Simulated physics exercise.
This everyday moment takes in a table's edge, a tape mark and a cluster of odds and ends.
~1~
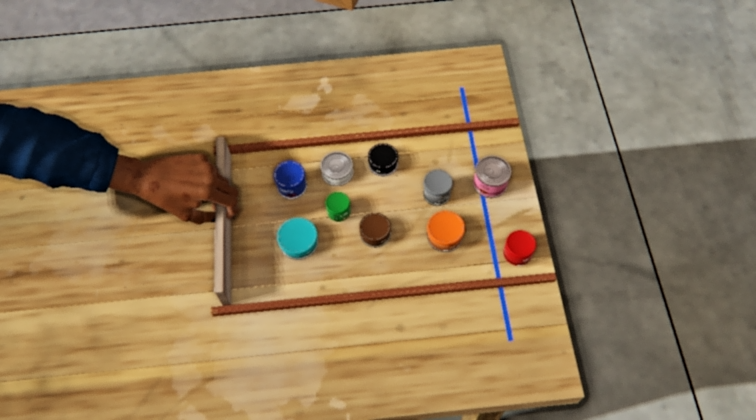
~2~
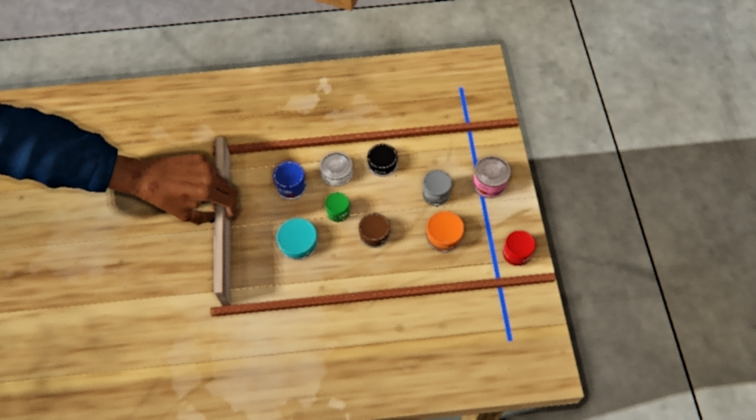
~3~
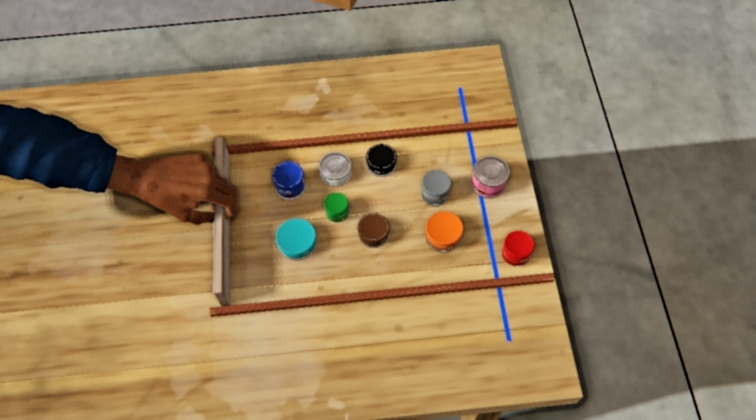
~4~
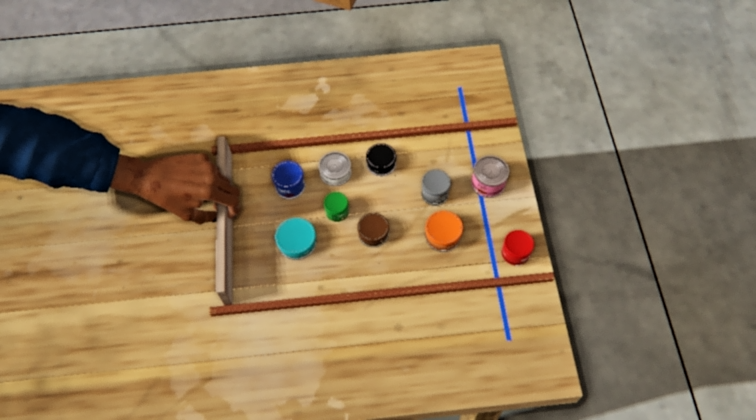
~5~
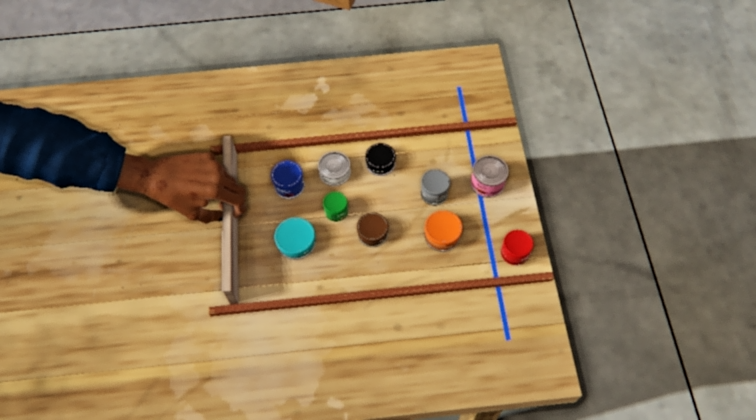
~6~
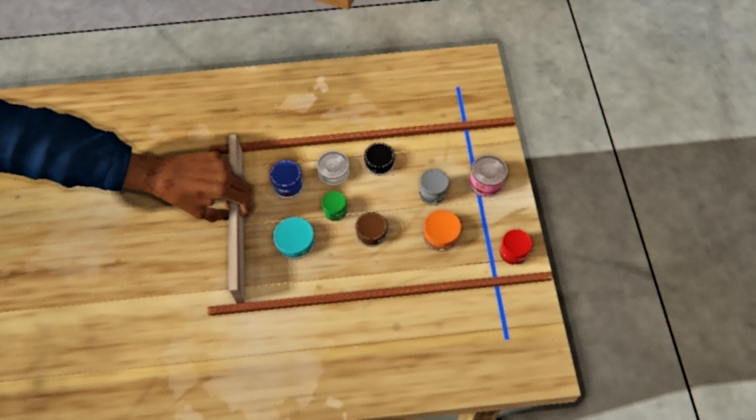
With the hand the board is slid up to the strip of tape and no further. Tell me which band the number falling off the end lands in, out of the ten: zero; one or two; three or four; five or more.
The pieces that topple off will total fewer than three but at least one.
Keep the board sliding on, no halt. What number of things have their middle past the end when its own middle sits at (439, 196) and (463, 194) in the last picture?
Place by place: 0, then 0.
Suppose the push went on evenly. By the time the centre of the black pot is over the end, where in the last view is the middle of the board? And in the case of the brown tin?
The middle is at (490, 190) when it's the black pot, and at (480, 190) when it's the brown tin.
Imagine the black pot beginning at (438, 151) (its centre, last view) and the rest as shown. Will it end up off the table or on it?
Black pot: Safe.
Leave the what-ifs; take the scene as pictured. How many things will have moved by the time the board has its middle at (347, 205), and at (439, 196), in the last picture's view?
Tally: First 6; then 10.
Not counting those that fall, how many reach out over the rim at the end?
The number is 3.
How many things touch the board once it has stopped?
5 in contact.
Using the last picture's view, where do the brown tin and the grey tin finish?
In the last picture the brown tin sits at (533, 200) while the grey tin sits at (514, 178).
Soon after, none off yet; red tub at rest near (516, 247); pink tin at rest near (488, 176); orange pot at rest near (442, 231).
Then, none off yet; red tub at rest near (516, 247); pink tin at rest near (488, 176); orange pot moved about its own width near (478, 238).
At rest, the number that fall off is one or two; fallen, pink tin.
